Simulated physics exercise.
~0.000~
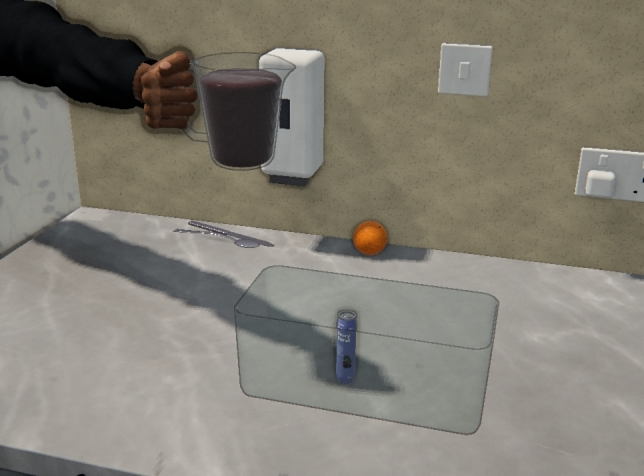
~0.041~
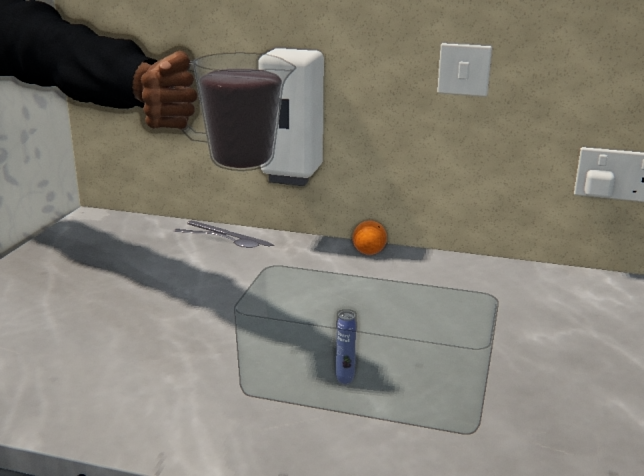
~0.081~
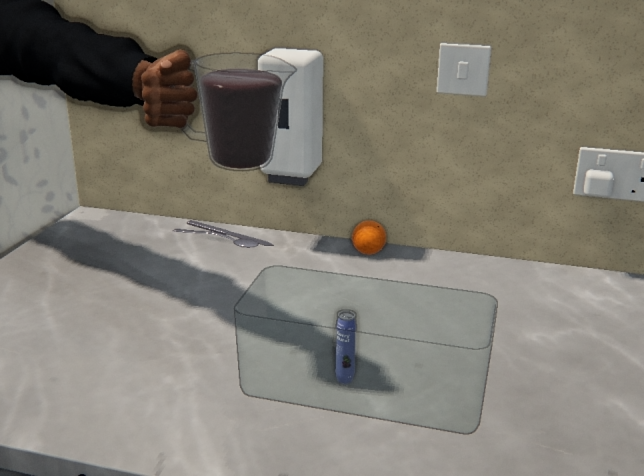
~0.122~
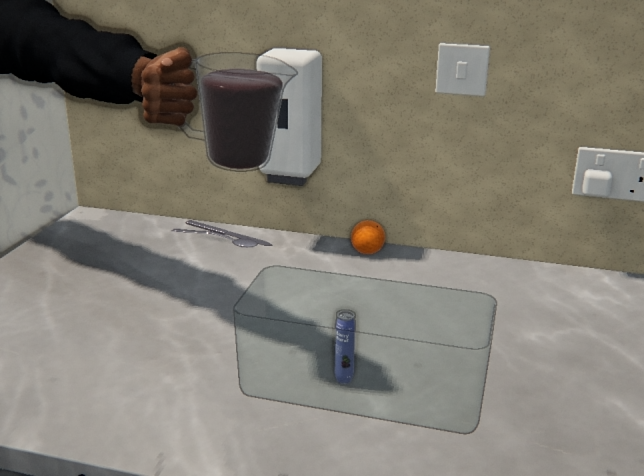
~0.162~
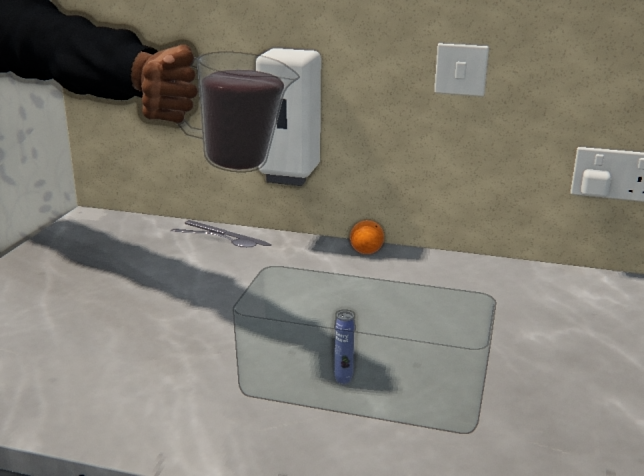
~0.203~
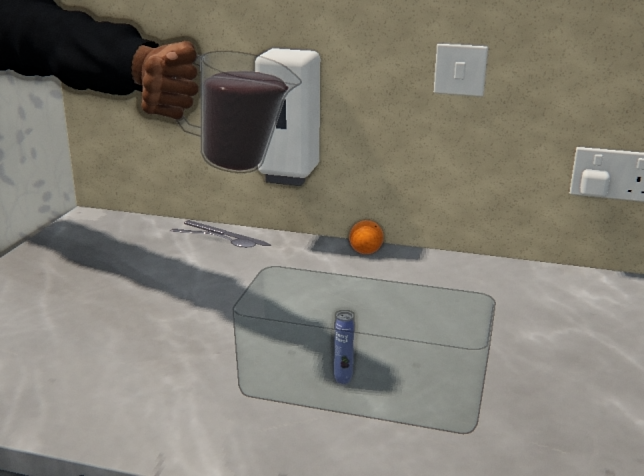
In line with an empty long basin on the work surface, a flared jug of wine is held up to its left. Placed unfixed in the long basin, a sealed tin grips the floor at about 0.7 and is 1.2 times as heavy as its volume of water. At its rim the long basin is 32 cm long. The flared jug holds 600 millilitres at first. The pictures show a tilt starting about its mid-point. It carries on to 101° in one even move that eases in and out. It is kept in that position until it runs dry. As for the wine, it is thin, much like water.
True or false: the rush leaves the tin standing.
True.
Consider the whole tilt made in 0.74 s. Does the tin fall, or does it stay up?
Outcome - the tin remains standing.
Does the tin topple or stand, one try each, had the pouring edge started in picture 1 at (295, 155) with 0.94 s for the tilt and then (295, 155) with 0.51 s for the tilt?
Run one: It tumbles. Run two: It tumbles.
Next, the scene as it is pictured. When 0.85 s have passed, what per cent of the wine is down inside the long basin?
Close to 42 in a hundred.
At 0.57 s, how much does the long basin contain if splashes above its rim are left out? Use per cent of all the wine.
Roughly 1 percent.
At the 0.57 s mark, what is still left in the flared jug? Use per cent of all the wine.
Near 78 in a hundred.
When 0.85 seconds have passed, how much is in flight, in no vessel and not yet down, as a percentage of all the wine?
I'd put it at about 32 per cent of the liquid.
After 0.57 s the tilt is 68° and 77 per cent is still to pour; the tin stands where it began.
After 0.85 s the tilt is 99° and 25 per cent is still to pour; the tin stands where it began.
After 1.13 s the tilt is 101° and 2 per cent is still to pour; the tin stands where it began.
After 1.44 s the tilt is 101° and 0 per cent is still to pour; the tin stands where it began.
In the end the tin stands where it began.
